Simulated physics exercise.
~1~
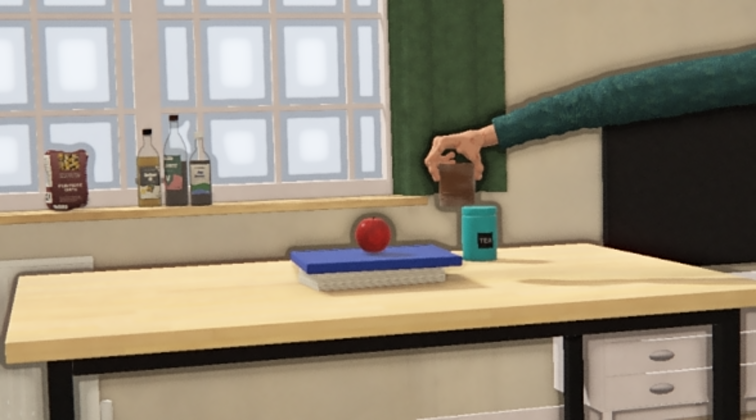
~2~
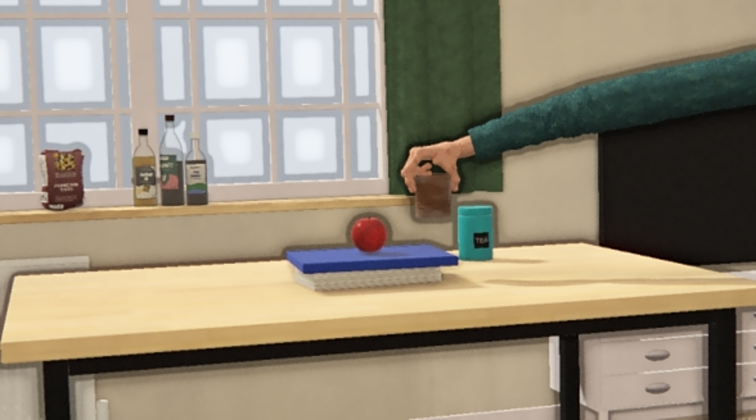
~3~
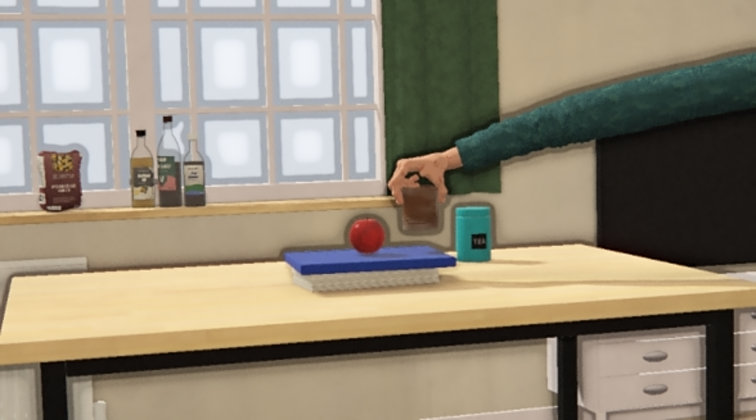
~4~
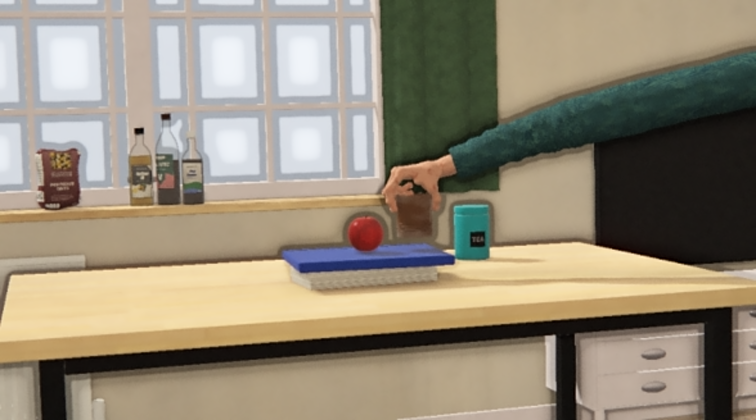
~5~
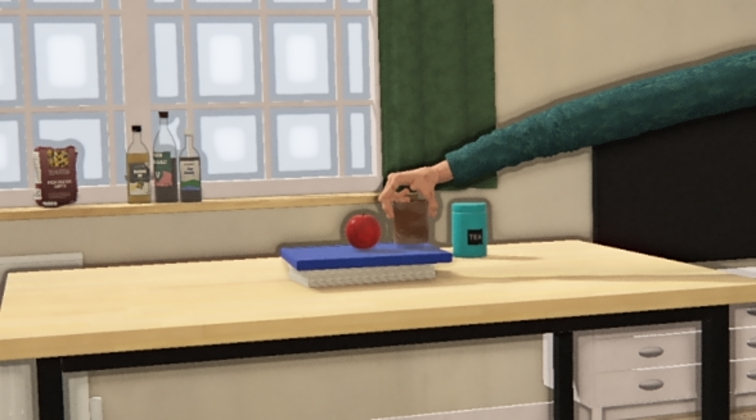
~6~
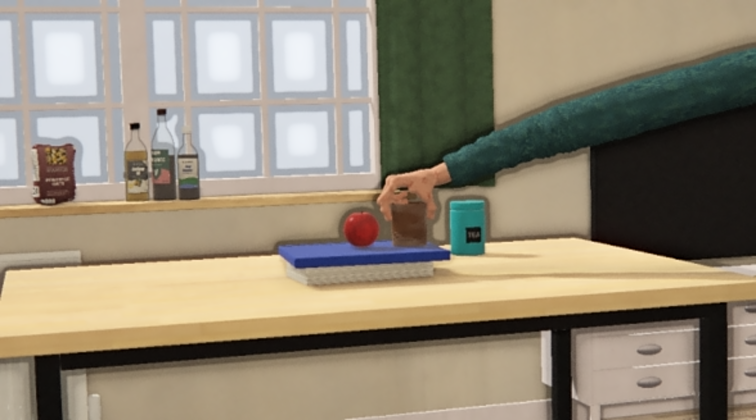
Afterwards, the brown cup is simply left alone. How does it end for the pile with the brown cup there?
In the end the pile is still standing.
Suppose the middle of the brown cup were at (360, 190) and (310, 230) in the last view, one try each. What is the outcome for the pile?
First try: It loses its balance; second try: It keeps its balance.
Then, 0.20 s past the last view, nothing moves.
Then, 0.60 s past the last view, brown cup resting near (409, 224).
Finally, all 5 still in place. Final places as the last picture's camera would see them, brown cup near (409, 224). The pile keeps its balance.
